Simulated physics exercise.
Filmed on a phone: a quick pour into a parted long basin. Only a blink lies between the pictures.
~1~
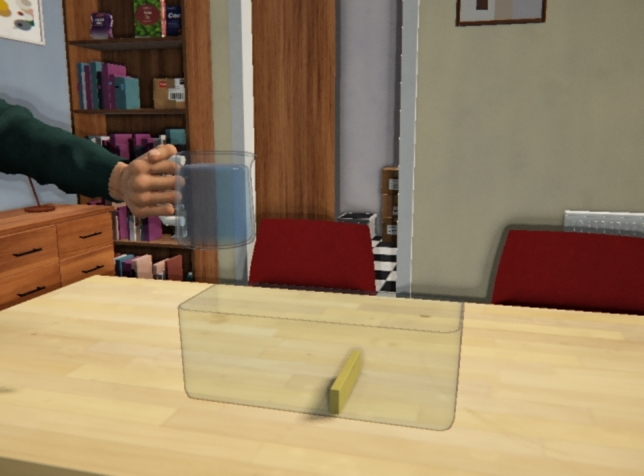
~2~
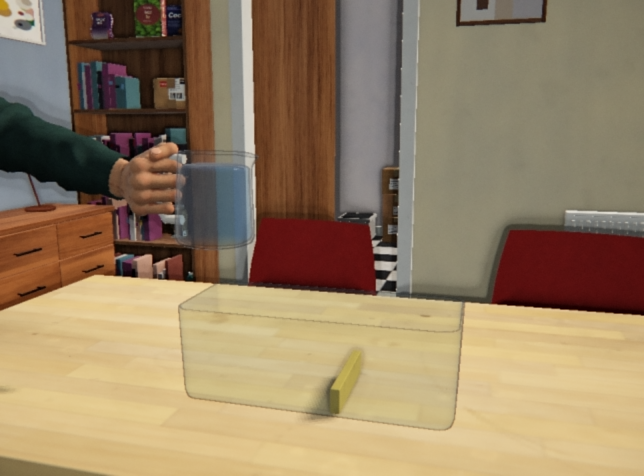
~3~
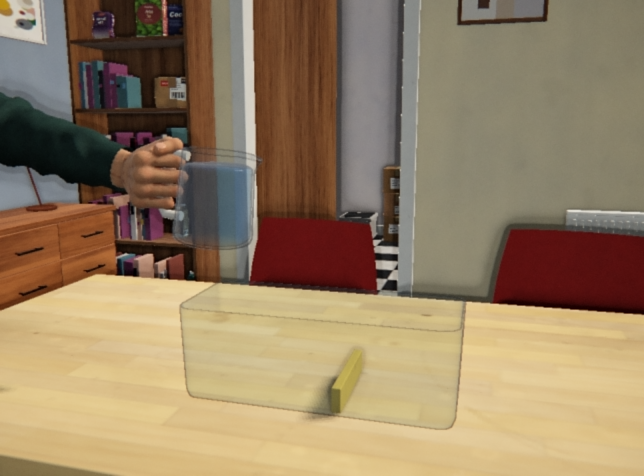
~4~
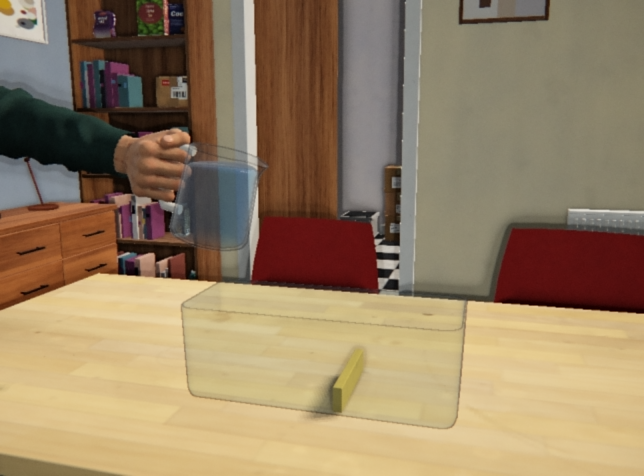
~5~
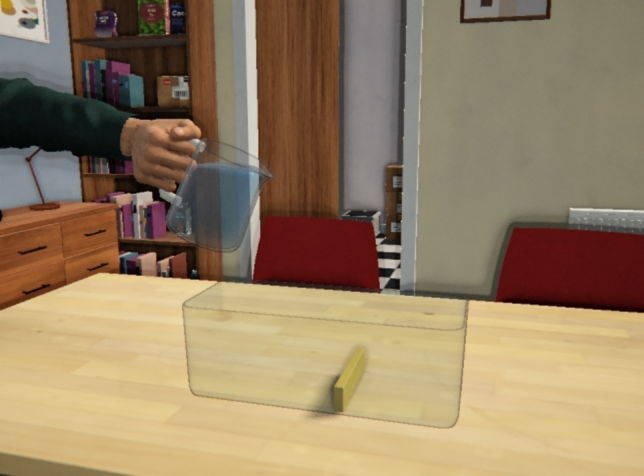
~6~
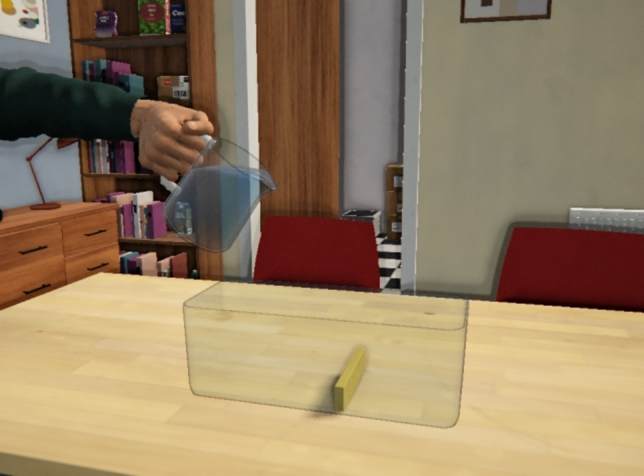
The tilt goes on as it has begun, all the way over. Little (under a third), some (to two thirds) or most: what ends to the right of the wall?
In the end not even a third is right of the wall.
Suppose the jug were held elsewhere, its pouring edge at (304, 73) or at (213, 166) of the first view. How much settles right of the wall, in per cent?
Roughly 75 per cent, and 15 per cent.
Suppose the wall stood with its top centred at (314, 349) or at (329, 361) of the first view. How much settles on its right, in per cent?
About 30 and 10 per cent.
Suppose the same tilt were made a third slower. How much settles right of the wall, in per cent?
Near 10 %.
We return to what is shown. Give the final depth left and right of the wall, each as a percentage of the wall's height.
Left about 70, right about 10.
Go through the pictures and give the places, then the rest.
In the first frame, tilt 0°; pouring edge (255, 155); surface from (185, 166) to (248, 167); the long basin's rim runs from (199, 295) to (462, 316); the wall's top is at (347, 370).
In the second frame, tilt 2°; pouring edge (257, 156); surface from (186, 166) to (249, 167).
In the third frame, tilt 7°; pouring edge (261, 160); surface from (190, 164) to (253, 168).
In the fourth frame, tilt 14°; pouring edge (267, 166); surface from (191, 171) to (258, 168).
In the fifth frame, tilt 25°; pouring edge (273, 176); surface from (188, 184) to (267, 173).
In the sixth frame, tilt 37°; pouring edge (276, 189); surface from (181, 189) to (274, 181); 1 per cent is over the edge.
A moment on, the jug is tipped right over and 56 per cent is still to pour, 18 is left of the wall and 0 right of it.
Next, the jug is tipped right over and 13 per cent is still to pour, 70 is left of the wall and 2 right of it.
Then the jug is tipped right over and 1 per cent is still to pour, 82 is left of the wall and 9 right of it.
Later the jug is tipped right over and 0 per cent is still to pour, 86 is left of the wall and 11 right of it.
In the end 86 per cent lies left of the wall, 11 right of it and 3 outside.
